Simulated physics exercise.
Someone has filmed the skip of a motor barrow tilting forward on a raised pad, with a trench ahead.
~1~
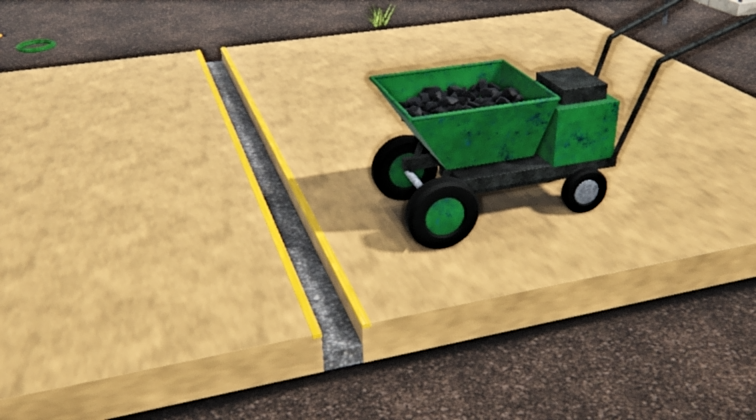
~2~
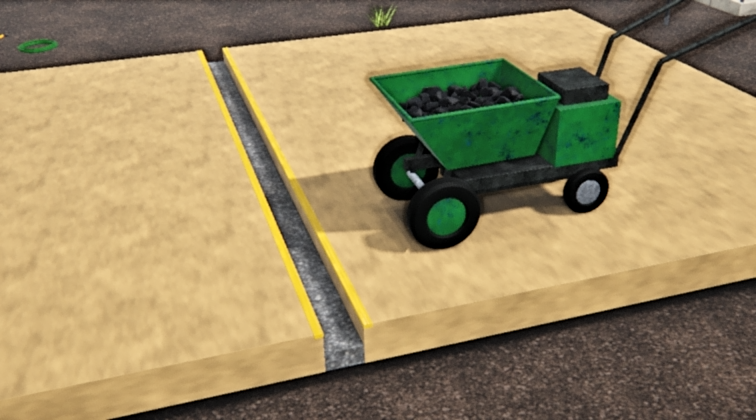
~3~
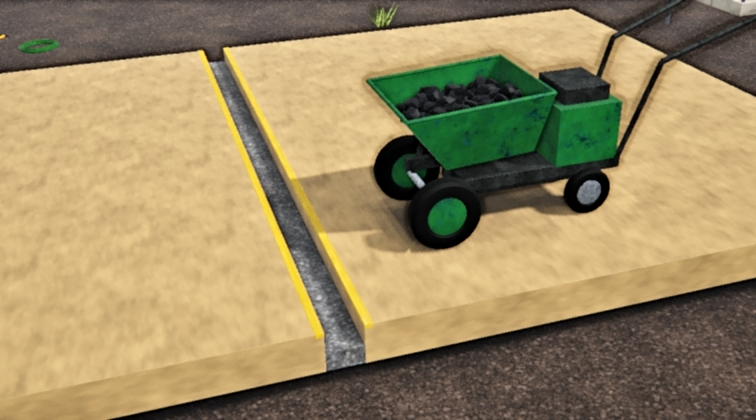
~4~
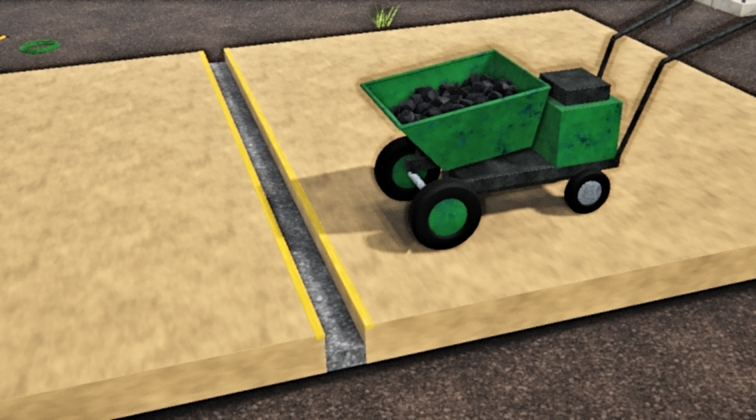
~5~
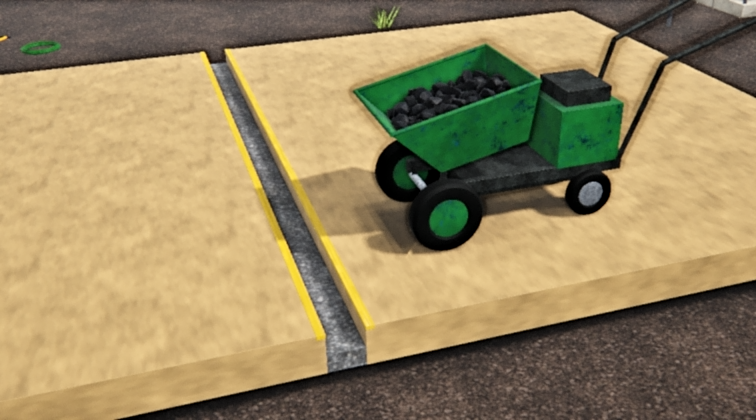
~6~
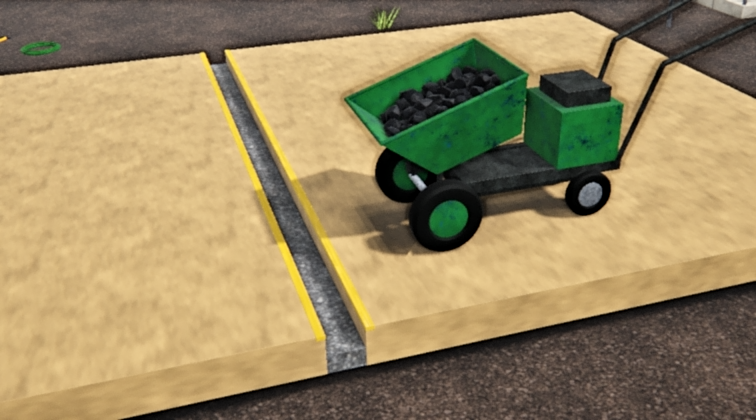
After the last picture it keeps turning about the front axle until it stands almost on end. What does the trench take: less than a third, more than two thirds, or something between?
In the trench: Between a third and two thirds.
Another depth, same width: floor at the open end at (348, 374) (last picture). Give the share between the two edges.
It comes to 70 per cent or so.
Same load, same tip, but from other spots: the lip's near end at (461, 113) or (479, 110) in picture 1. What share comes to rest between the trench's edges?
The first gives 30 %, the second 20 %.
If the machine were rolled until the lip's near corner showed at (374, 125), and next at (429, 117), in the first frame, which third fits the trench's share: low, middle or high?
One: Below one third. Two: One to two thirds.
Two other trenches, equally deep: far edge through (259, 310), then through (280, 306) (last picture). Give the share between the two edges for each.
In turn 90 and 80 in a hundred.
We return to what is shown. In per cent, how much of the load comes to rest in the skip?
Roughly 15 in a hundred.
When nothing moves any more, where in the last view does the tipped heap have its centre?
Roughly at (298, 240).
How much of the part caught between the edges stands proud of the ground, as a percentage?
It comes to 45 per cent or so.
Just after the last frame, skip tipped steeply; every one in the skip.
A moment on, skip tipped steeply; almost all in the skip; just a few in or heaped over the trench; just a few falling.
Further on, skip tipped right over; roughly half in the skip; roughly a third in or heaped over the trench; roughly a quarter beyond it.
When it is over, skip tipped right over; roughly a quarter in the skip; about a tenth short of the trench; roughly half in or heaped over the trench; roughly a quarter beyond it.
